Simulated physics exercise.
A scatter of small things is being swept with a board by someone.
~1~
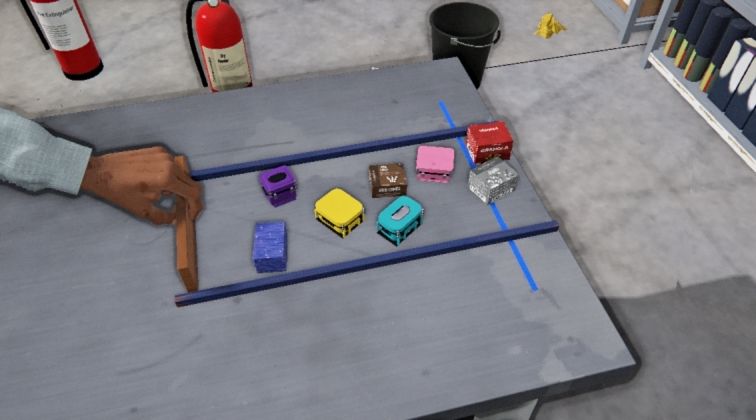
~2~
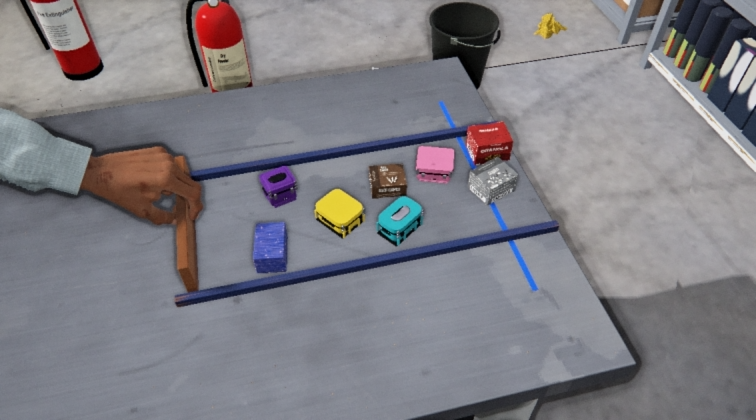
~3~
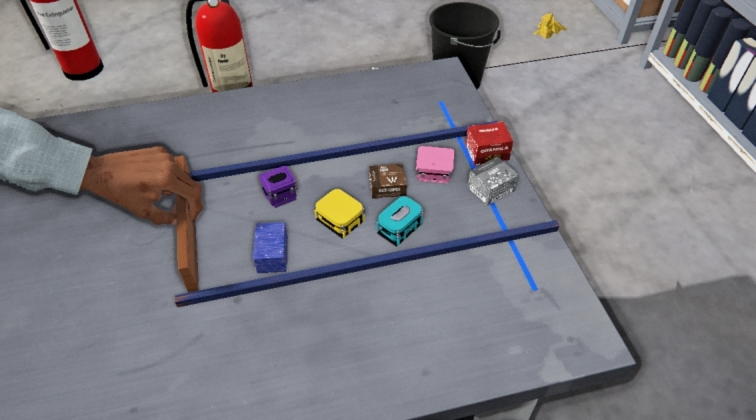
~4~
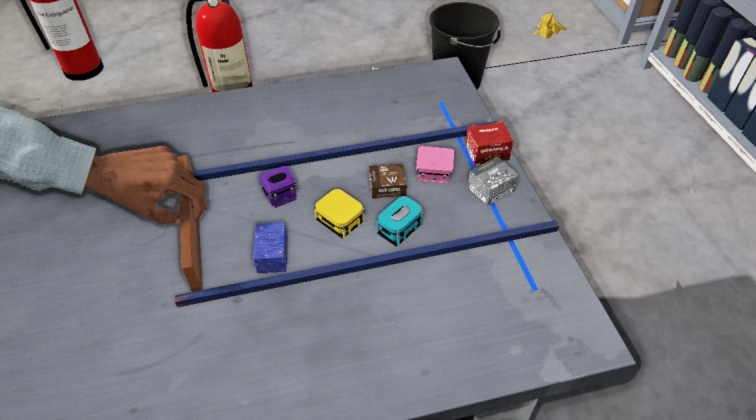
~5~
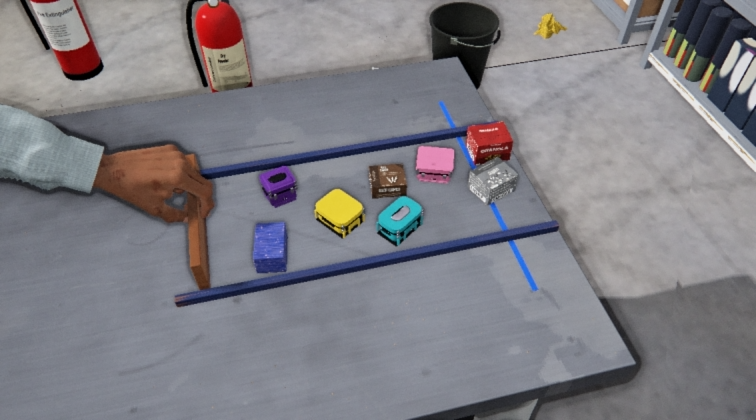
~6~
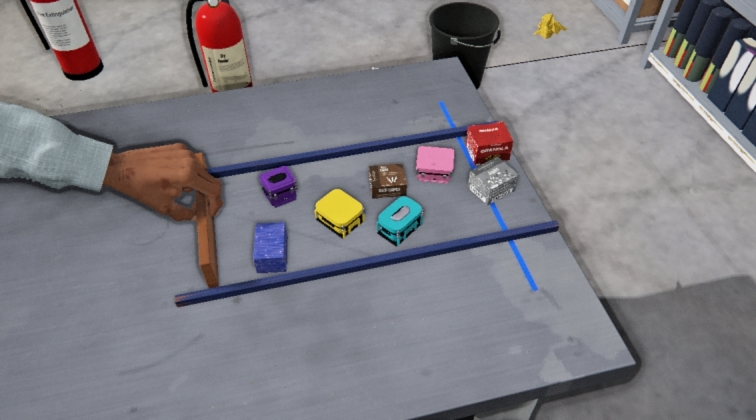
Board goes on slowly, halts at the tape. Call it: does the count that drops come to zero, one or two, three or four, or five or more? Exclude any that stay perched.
It comes to three or four.
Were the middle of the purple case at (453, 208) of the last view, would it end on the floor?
From there it topples down.
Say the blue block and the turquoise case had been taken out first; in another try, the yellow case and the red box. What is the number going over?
The number fallen is 2, and in the other try 2.
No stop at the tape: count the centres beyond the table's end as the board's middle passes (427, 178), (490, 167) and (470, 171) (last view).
Going through the three places, I get 1, 5 and 3.
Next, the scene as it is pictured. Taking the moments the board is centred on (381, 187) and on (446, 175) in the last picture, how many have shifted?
First 6, then 8.
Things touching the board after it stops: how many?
That number would be 2.
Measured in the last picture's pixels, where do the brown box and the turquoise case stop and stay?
Roughly (511, 146) for the first and roughly (542, 191) for the second.
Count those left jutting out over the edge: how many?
Things overhanging at the end: 3.
A little later, none off yet; red box at rest near (489, 143); grey box at rest near (493, 181); pink case at rest near (435, 166).
When it is over, the number that fall off is three or four; down, pink case, grey box and red box.
